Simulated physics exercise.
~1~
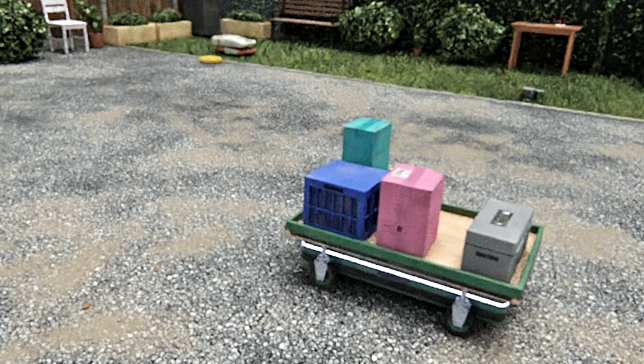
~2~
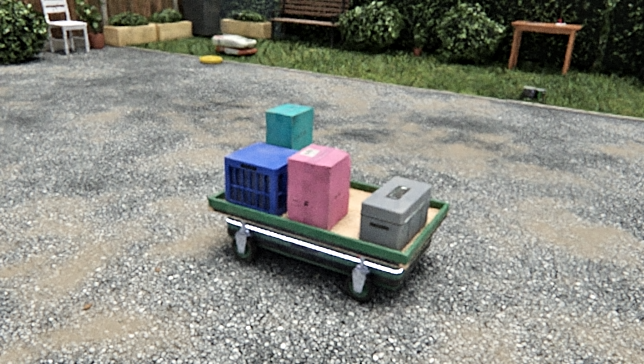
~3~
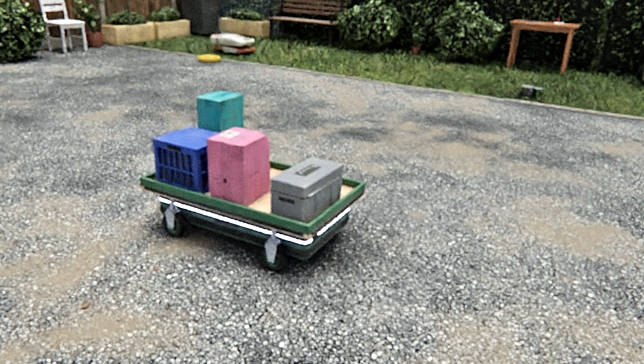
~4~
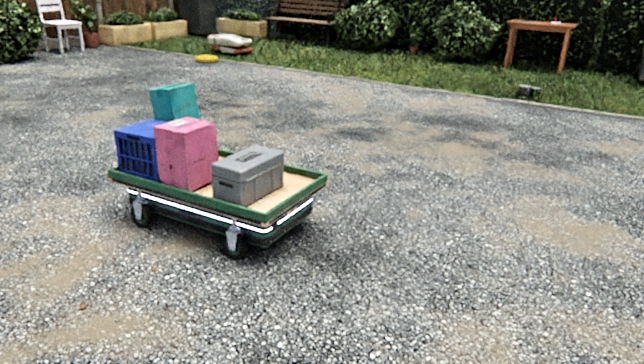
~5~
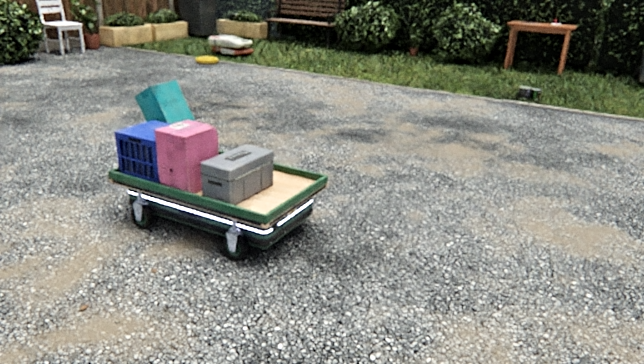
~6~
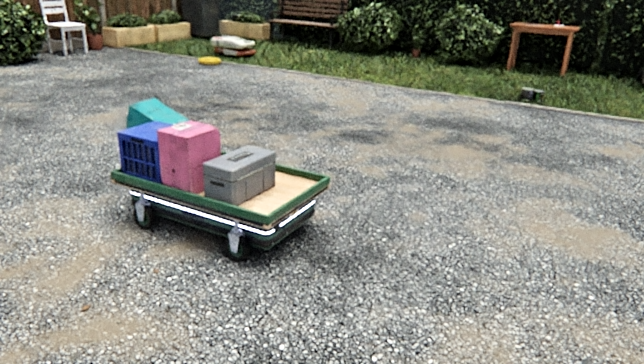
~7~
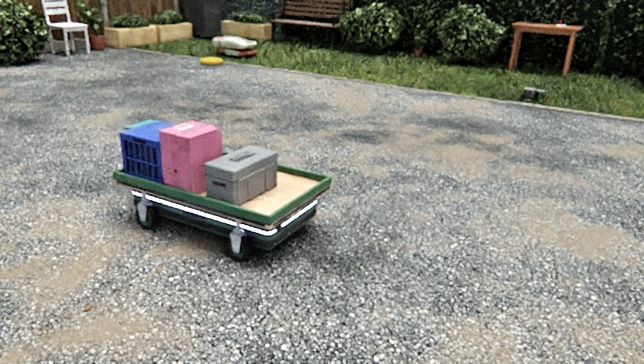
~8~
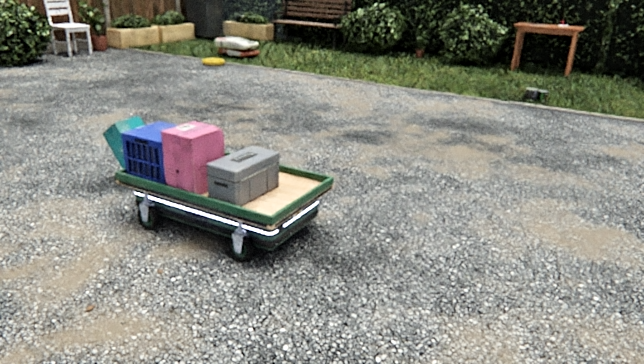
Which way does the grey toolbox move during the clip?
The grey toolbox moves to the left, carried along by the cart and sliding a little further that way on the deck as the cart stops.
